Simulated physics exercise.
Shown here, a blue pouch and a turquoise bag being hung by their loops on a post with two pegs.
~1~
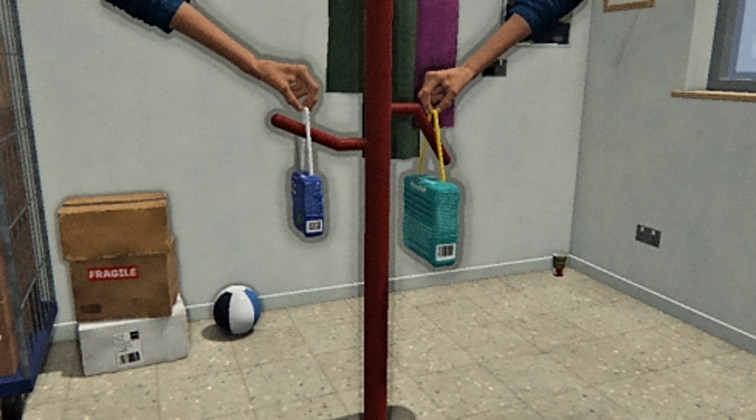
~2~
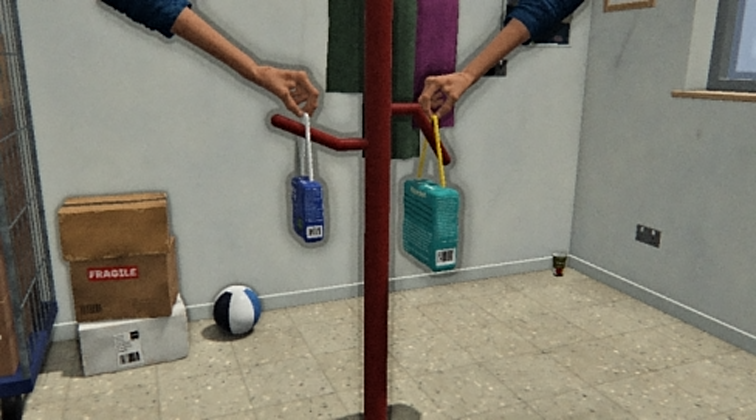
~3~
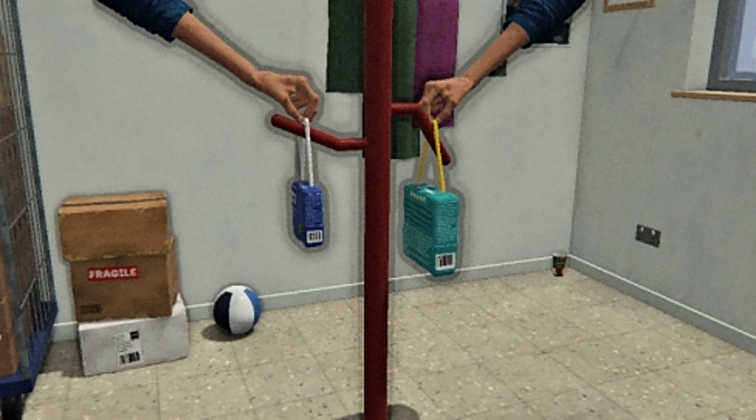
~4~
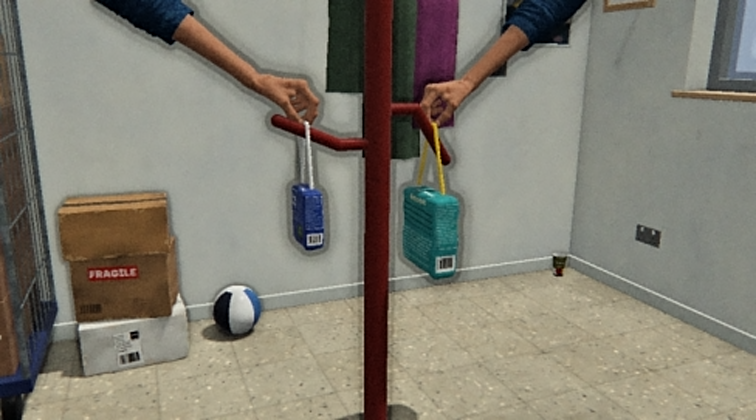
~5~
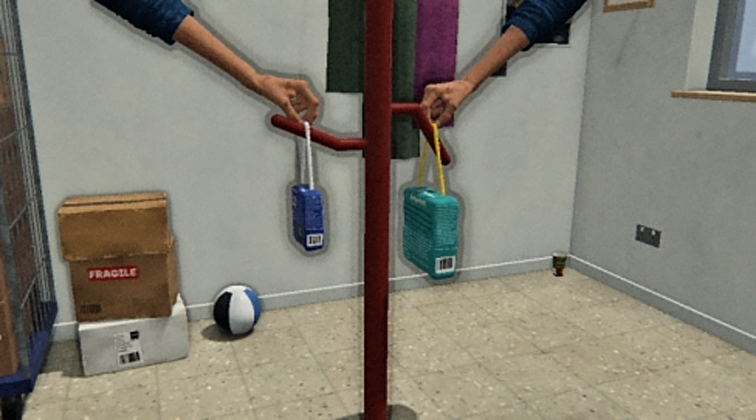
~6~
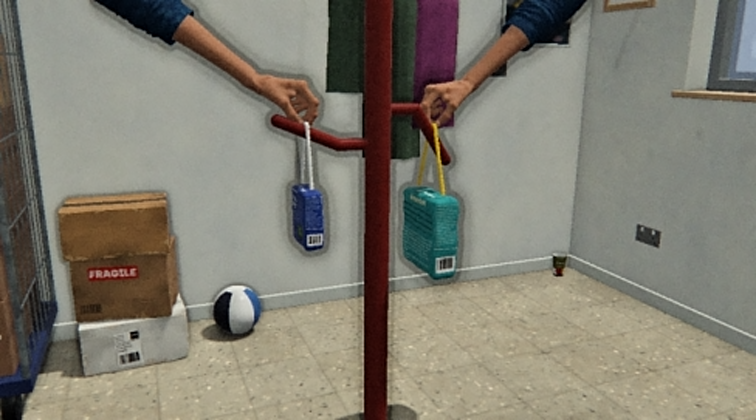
To begin with, two hands hold a blue pouch and a larger turquoise bag by their loops at the pegs of a red post, pouch on the left, bag on the right. Both hands then lower slightly, and the items sink a little with them. After that, almost nothing moves.
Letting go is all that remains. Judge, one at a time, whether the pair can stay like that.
Blue pouch: It stays; turquoise bag: It falls.
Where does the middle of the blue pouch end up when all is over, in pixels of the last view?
The middle sits at (351, 228).
Then, 0.36 s past the final frame, blue pouch on its peg near (318, 224); turquoise bag on the floor near (425, 382).
Then, 0.68 s past the final frame, blue pouch on its peg near (350, 228); turquoise bag on the floor.
When it is over, blue pouch on its peg near (351, 227); turquoise bag on the floor. The blue pouch stays hanging and the turquoise bag drops to the floor.
